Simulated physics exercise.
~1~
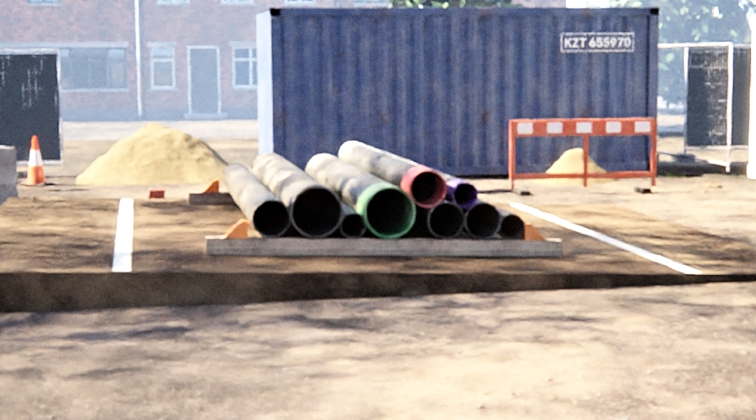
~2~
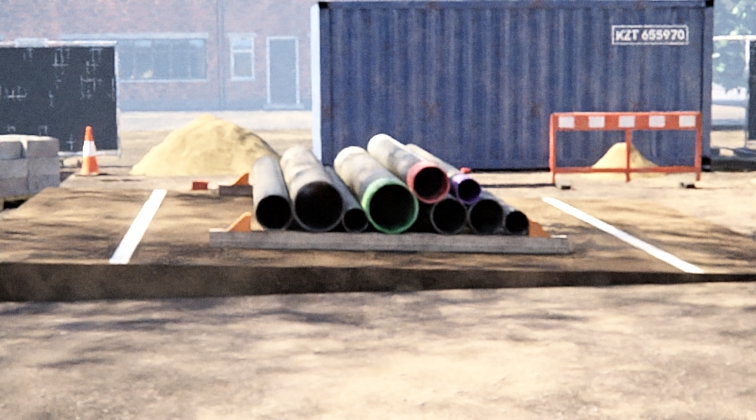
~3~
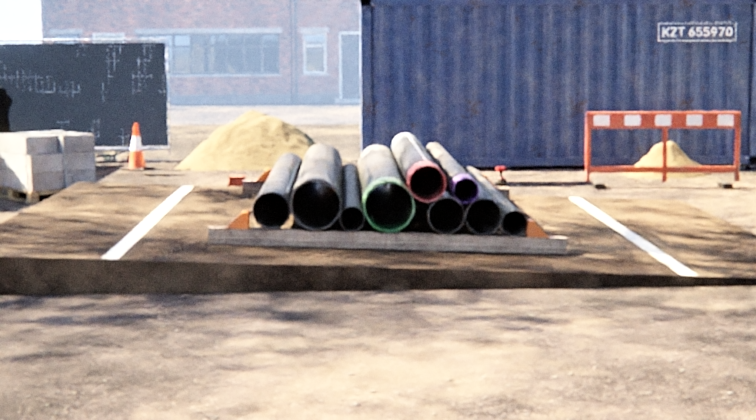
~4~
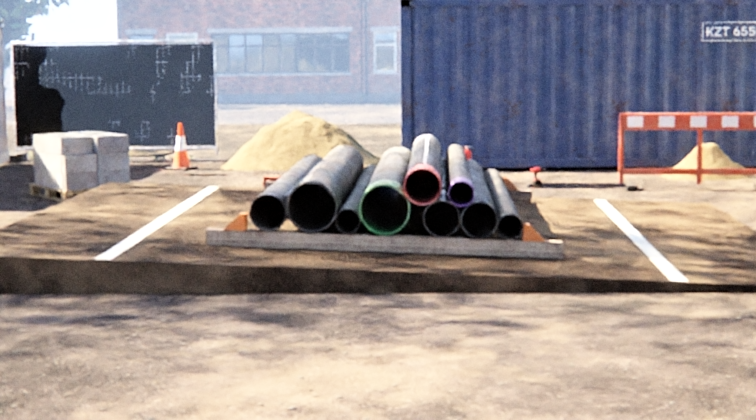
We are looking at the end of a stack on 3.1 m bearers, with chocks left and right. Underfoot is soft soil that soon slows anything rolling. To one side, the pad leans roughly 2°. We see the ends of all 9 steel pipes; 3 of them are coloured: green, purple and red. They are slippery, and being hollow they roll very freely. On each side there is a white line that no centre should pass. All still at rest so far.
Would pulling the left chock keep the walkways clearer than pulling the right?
Yes.
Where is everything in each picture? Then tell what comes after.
In the first frame, green (390, 213), purple (466, 195), red (428, 189); the pad slopes 2° down to the right; 7 of the 9 form the bottom row; at rest.
In the second frame, green (393, 208), purple (469, 191), red (431, 184); nothing moves.
In the third frame, green (389, 207), purple (466, 191), red (427, 184); both chocks in; lines at (123, 255) and (654, 257); all still.
In the fourth frame, green (385, 210), purple (461, 194), red (423, 187); at rest.
If it is the left, after 0.8 s, green is on the bearers, 155 cm from the bearers' right end; purple is up on others, 90 cm from the bearers' right end; red is up on others, 120 cm from the bearers' right end; 0 past a line.
If it is the left, in the end, green is on the bearers, 155 cm from the bearers' right end; purple is up on others, 90 cm from the bearers' right end; red is up on others, 120 cm from the bearers' right end; 0 past a line.
If it is the right, after 3.0 s, green is on the bearers, 130 cm from the bearers' right end, rolling right; purple is on the bearers, 5 cm from the bearers' right end, rolling right; red is on the bearers, 95 cm from the bearers' right end, rolling right; 0 past a line.
If it is the right, in the end, green is on the bearers, 5 cm from the bearers' right end; purple is past the right line; red is off the bearers, 55 cm short of the right line; 3 past a line.
